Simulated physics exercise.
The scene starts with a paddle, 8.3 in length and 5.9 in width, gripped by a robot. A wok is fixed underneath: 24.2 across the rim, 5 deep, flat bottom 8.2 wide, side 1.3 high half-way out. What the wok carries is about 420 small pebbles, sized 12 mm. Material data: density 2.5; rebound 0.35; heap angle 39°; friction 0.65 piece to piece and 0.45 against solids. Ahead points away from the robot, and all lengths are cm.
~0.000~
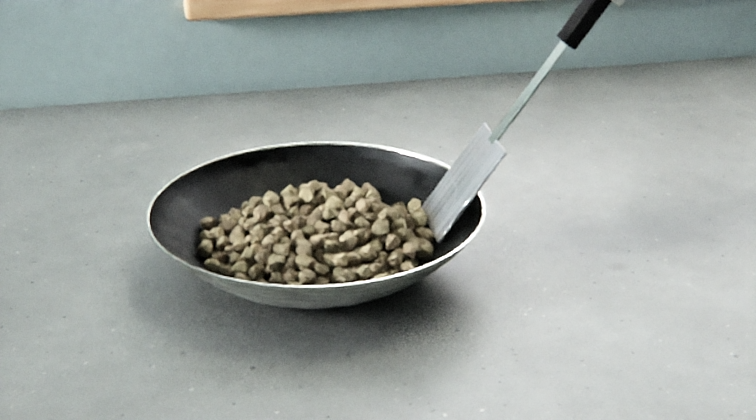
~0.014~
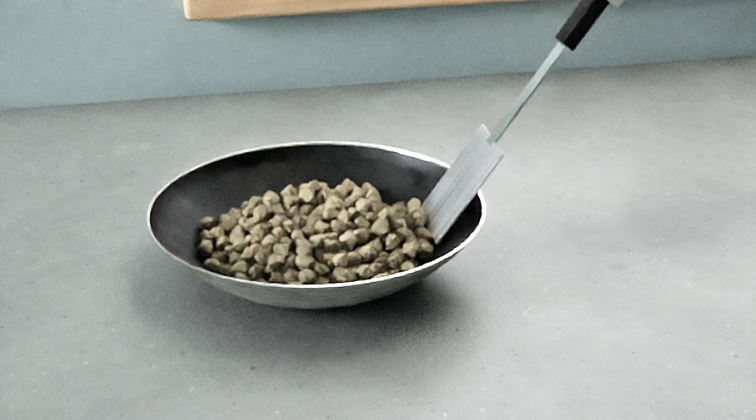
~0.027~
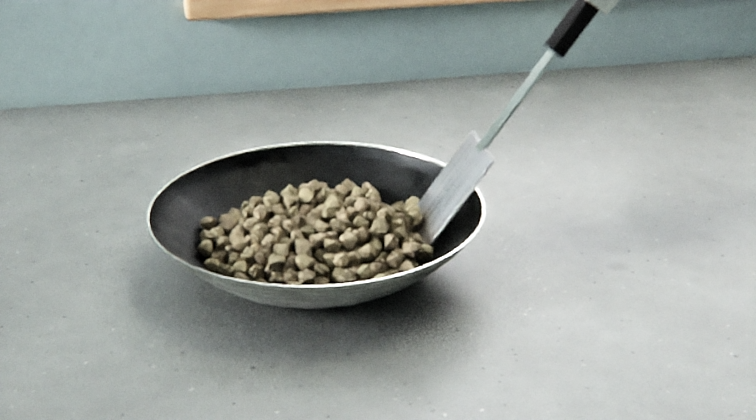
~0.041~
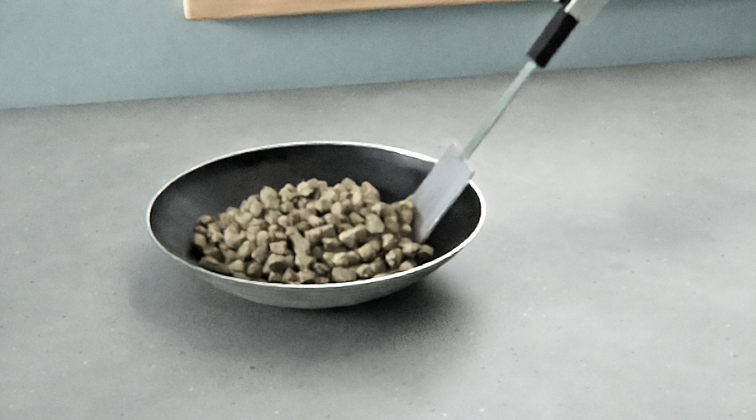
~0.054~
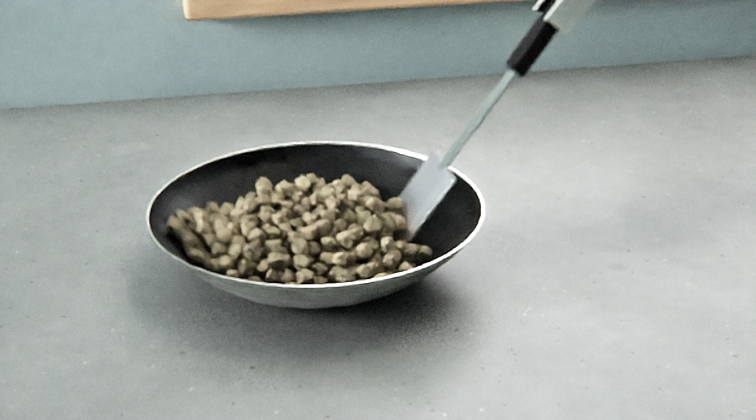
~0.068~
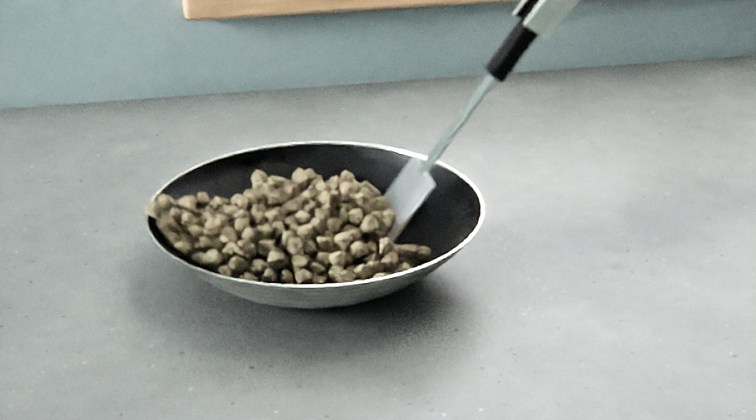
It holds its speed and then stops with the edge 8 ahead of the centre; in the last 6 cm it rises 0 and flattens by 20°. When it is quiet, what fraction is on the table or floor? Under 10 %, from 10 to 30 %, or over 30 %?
Over 30 %.
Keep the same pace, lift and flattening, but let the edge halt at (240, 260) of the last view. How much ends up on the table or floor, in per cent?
Approximately 25 per cent, I reckon.
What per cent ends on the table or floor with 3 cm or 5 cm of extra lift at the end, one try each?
50 and 40 per cent.
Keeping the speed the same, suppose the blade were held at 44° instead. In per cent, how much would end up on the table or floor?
Result, estimated: 30 %.
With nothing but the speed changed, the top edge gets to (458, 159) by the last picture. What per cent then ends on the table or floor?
I'd say around 20 per cent.
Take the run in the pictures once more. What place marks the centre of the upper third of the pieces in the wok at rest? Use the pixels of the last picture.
Roughly at (208, 225).
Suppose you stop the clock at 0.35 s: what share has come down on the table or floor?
Around 35 percent.
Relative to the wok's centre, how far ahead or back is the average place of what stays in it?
Ahead, by around 3.0 cm.
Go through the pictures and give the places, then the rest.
The first frame shows paddle top edge at (495, 137), sloping 54°; upper third of the load around (317, 228), from x 205 to 425, top at y 185; 419 in the wok.
The second frame shows paddle top edge at (493, 139), sloping 54°; upper third of the load around (317, 228), from x 205 to 425, top at y 185.
The third frame shows paddle top edge at (483, 146), sloping 54°; upper third of the load around (320, 227), from x 205 to 425, top at y 185.
The fourth frame shows paddle top edge at (465, 156), sloping 54°; upper third of the load around (313, 224), from x 200 to 425, top at y 185.
The fifth frame shows paddle top edge at (445, 164), sloping 54°; upper third of the load around (298, 220), from x 175 to 425, top at y 180.
The sixth frame shows paddle top edge at (425, 169), sloping 54°; upper third of the load around (277, 217), from x 155 to 425, top at y 175; 419 in the wok.
After 0.10 s, sloping 54°, highest piece 9 above the table; 413 in the wok, 6 on the blade or in flight.
After 0.13 s, sloping 47°, highest piece 11 above the table; 400 in the wok, 19 on the blade or in flight.
After 0.35 s, sloping 34°, highest piece 6 above the table; 258 in the wok, 147 on the table or floor, 14 on the blade or in flight.
After 1.40 s, sloping 34°, highest piece 6 above the table; 258 in the wok, 161 on the table or floor.
At rest, 258 in the wok, 161 on the table or floor. That is 38 % on the table or floor.
